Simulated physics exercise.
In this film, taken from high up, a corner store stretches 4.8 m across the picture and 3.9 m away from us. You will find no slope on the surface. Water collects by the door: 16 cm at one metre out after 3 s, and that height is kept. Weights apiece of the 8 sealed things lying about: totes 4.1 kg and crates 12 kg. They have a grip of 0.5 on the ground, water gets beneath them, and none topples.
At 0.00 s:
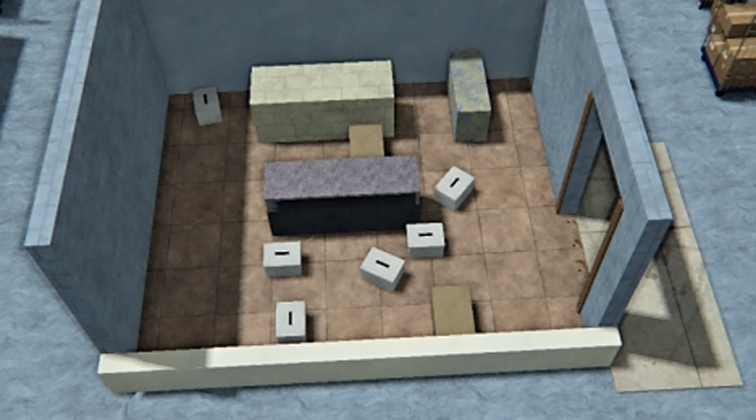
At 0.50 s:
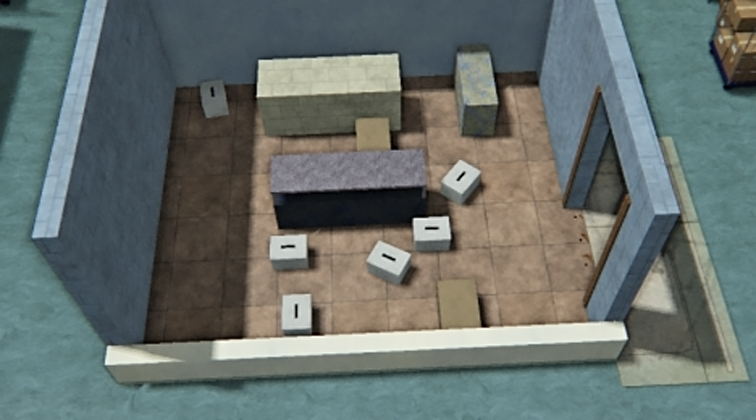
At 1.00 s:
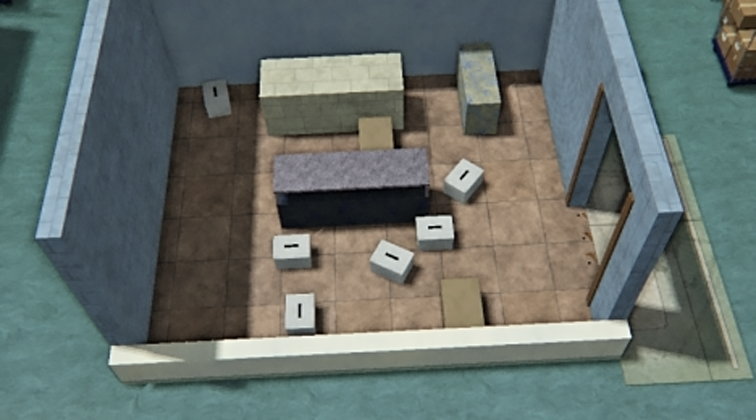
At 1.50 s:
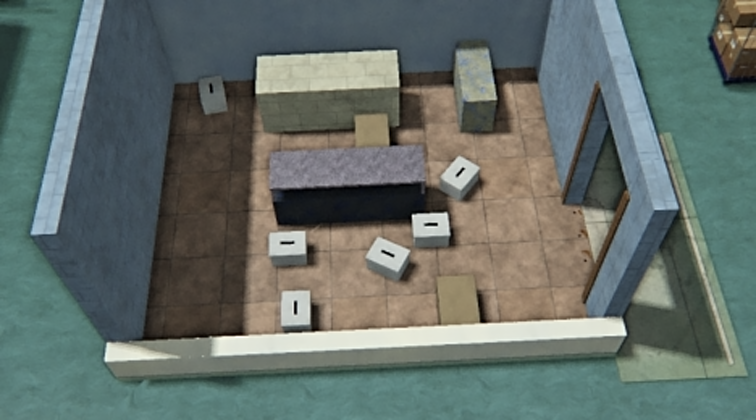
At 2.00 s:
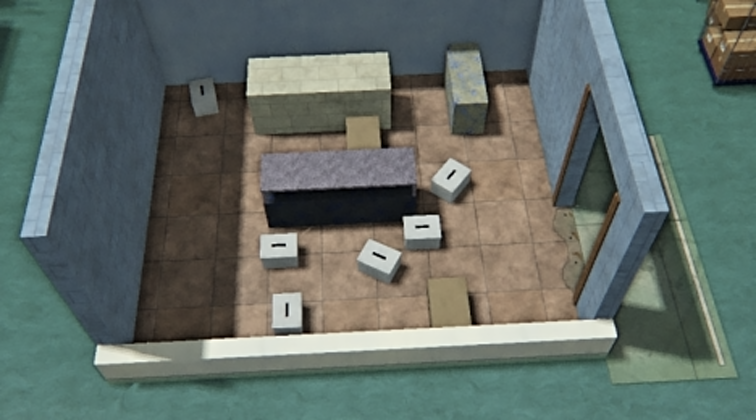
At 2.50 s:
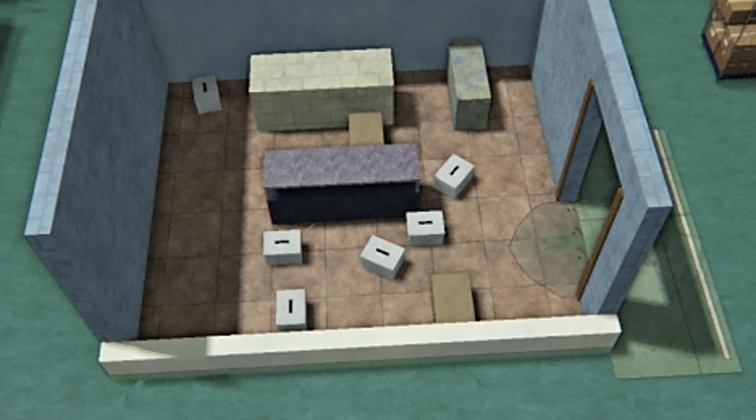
The video shows a high view of a walled store room with shelves, a dark counter, pale boxes and tan crates standing still, as the view shifts slightly and a faint patch of water spreads inside the doorway at right.
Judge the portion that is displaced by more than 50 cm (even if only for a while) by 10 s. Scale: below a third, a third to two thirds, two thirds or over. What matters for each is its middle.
Top band: Two thirds or more.
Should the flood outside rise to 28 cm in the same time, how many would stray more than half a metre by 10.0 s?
It would come to 7 of them.
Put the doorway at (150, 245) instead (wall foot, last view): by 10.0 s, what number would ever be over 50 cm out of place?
Then the count would be 6.
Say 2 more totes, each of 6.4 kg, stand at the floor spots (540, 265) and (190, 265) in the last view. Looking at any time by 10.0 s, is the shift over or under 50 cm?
Taking them in order, the first is beyond that distance and the second is beyond that distance.
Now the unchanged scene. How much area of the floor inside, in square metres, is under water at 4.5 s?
Near 5.5 m2 in all.
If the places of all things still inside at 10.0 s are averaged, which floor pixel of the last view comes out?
The average lands around (240, 187).
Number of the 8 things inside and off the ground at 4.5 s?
Answer: 1.
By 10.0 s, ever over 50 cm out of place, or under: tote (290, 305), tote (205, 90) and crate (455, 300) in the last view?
Order as asked - a bigger shift, a smaller shift, a bigger shift.
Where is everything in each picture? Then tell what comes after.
The first frame shows a tote at (290, 319), on the bottom; a crate at (367, 143) rests on the ground; water covers 0.0 m2; 0 of 8 have shifted.
The second frame shows a tote at (297, 312), on the bottom; a crate at (373, 137), on the bottom; 0.0 m2 under water; 0 of 8 have shifted.
The third frame shows a tote at (300, 311) rests on the ground; a crate at (376, 136), on the bottom; 0.0 m2 under water; 0 of 8 have shifted.
The fourth frame shows a tote at (296, 308), on the bottom; a crate at (372, 133), on the bottom; water covers 0.0 m2; 0 of 8 have shifted.
The fifth frame shows a tote at (287, 310), on the bottom; a crate at (363, 135), on the bottom; 0.0 m2 under water; 0 of 8 have shifted.
The sixth frame shows a tote at (291, 307) rests on the ground; a crate at (366, 131), on the bottom; 0.5 m2 under water; 0 of 8 have shifted.
After 3.5 s 0 of 8 are over 50 cm from their spots; 0 afloat.
After 4.5 s 1 of 8 are over 50 cm from their spots; 1 afloat.
After 7.0 s 6 of 8 are over 50 cm from their spots; 5 afloat.
After 10.0 s 6 of 8 are over 50 cm from their spots, and 6 have been at some point; 6 afloat.
